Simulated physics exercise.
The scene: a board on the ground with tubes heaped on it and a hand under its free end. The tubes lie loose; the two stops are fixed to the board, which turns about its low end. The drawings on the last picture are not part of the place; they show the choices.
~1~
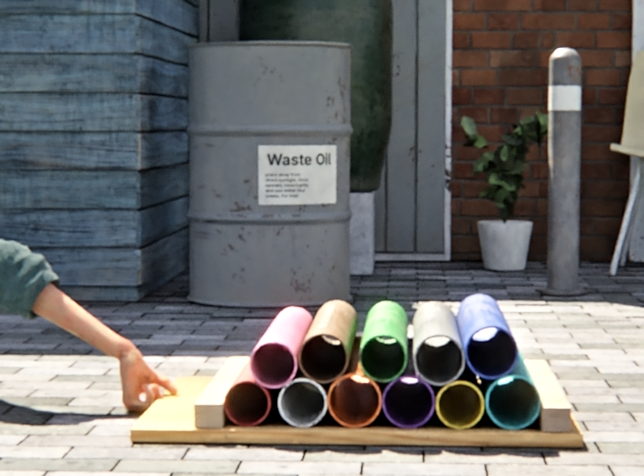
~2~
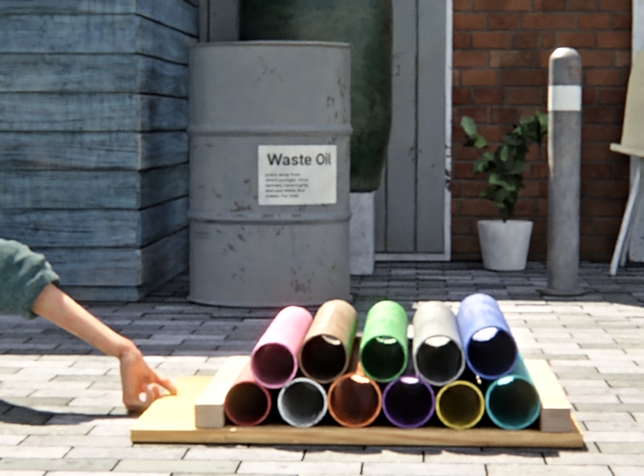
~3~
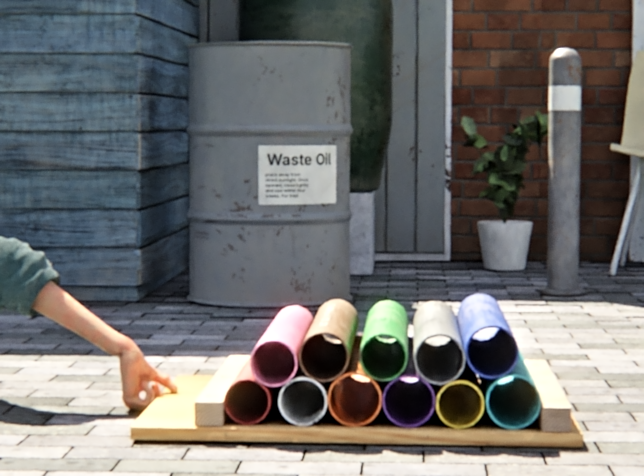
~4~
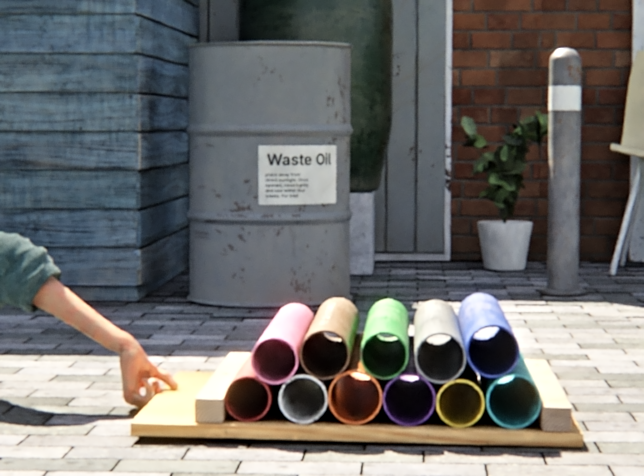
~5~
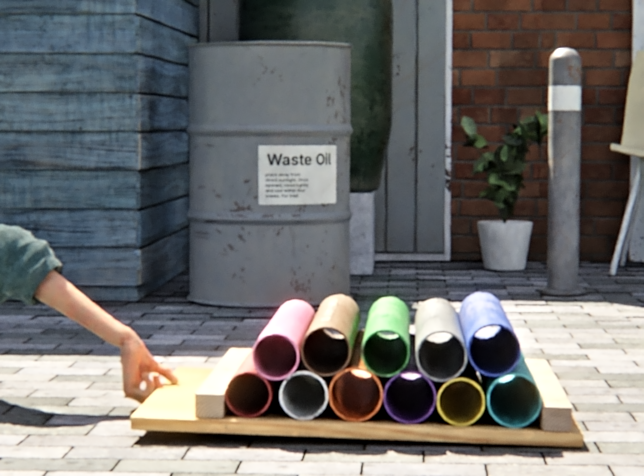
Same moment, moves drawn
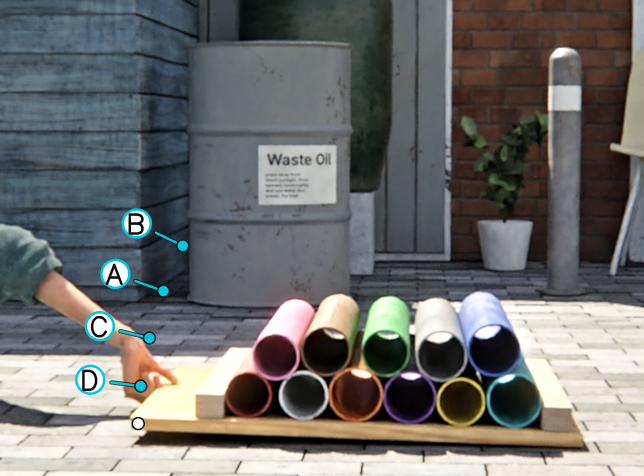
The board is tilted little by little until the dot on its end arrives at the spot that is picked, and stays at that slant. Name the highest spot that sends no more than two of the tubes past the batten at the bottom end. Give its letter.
Lift it to B and no more.
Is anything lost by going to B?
Yes, at B.
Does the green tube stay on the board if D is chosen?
The green tube: Yes.
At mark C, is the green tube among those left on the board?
Yes.
On the marked copy, A at (164, 291); B at (183, 246); C at (149, 338); D at (141, 386); the white dot at (138, 424).
Taking B. A third of the way, board at 16°.
Two thirds of the way, board at 26°.
When it is over, board at 26°, two over the low batten (grey, blue).
As for the rest, A none over the low batten; C none over the low batten; D none over the low batten.
